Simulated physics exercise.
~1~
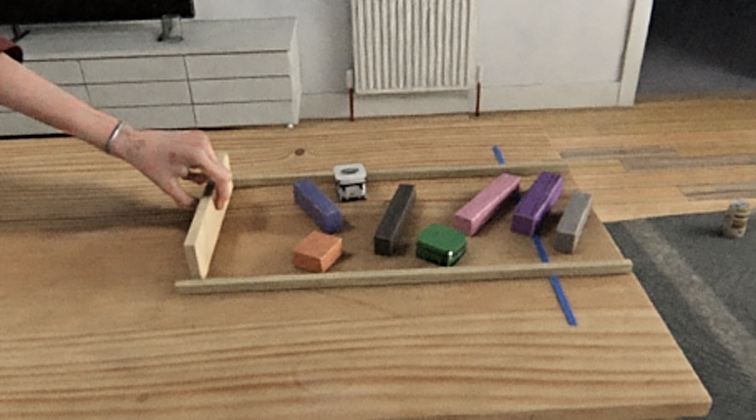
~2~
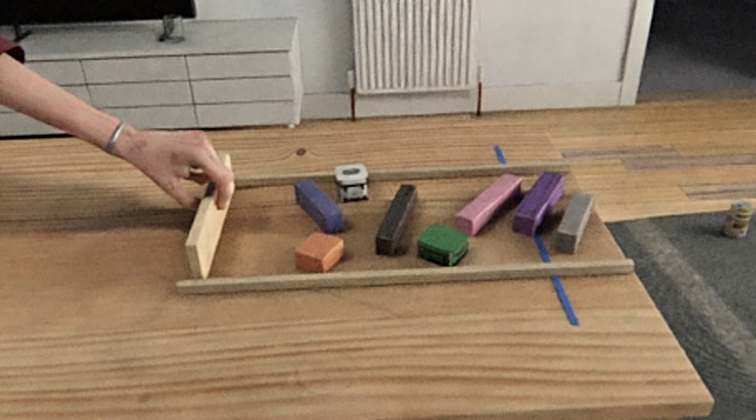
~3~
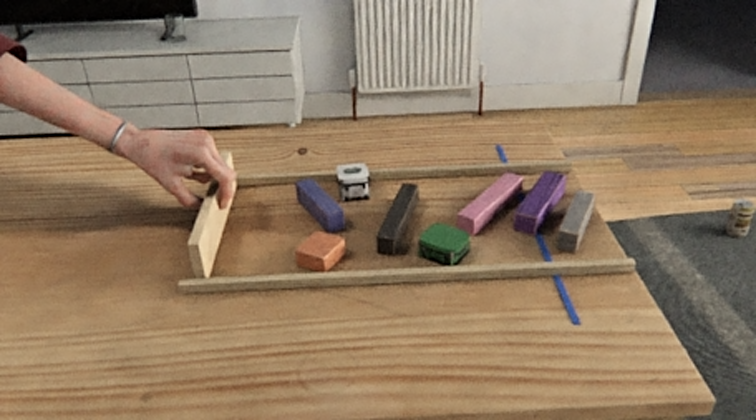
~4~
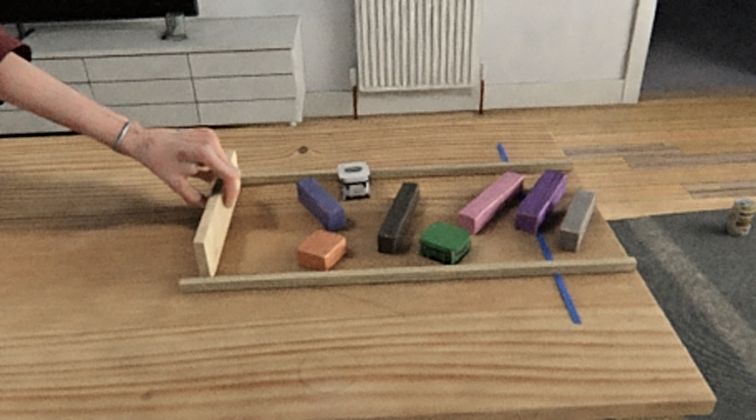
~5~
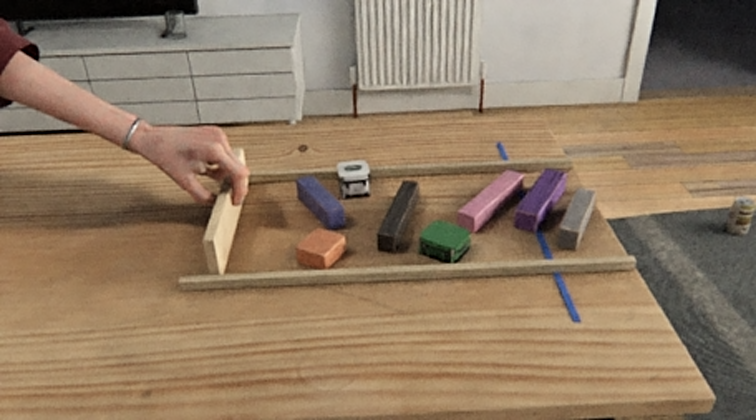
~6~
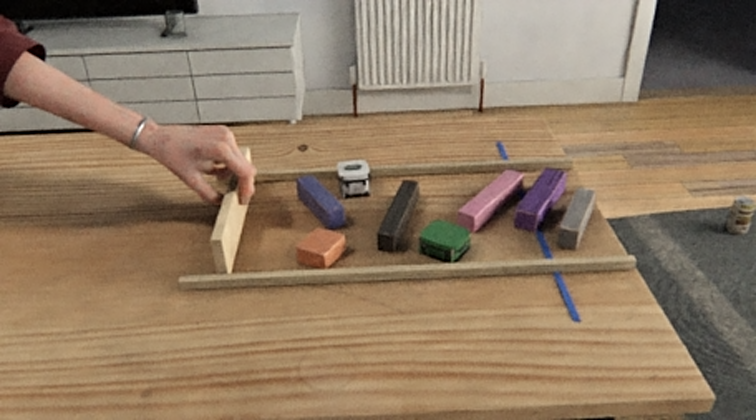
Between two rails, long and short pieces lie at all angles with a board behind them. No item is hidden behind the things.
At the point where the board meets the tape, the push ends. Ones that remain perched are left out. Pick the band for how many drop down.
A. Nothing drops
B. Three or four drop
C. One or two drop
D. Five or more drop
One or two drop.
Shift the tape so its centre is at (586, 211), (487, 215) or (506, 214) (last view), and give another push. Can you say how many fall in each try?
In order: 6, 0 and 1.
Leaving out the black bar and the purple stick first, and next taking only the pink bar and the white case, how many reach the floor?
Try one: 1; try two: 1.
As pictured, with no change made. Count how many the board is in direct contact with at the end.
2 of them.
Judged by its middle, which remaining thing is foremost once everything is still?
That's the green case.
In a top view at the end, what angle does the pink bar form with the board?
Roughly 5 degrees.
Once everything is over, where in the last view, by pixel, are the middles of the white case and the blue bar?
For the white case it's (544, 168), and for the blue bar it's (534, 193).
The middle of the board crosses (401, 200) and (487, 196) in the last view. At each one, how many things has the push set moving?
Answer - first 5, then 8.
Soon after, none off yet; grey bar at rest near (577, 217); purple stick at rest near (541, 198); pink bar at rest near (492, 200).
After that, none off yet; grey bar at rest near (577, 217); purple stick at rest near (541, 198); pink bar displaced a little near (513, 195).
In the end, the number that fall off is one or two; gone, purple stick and grey bar.
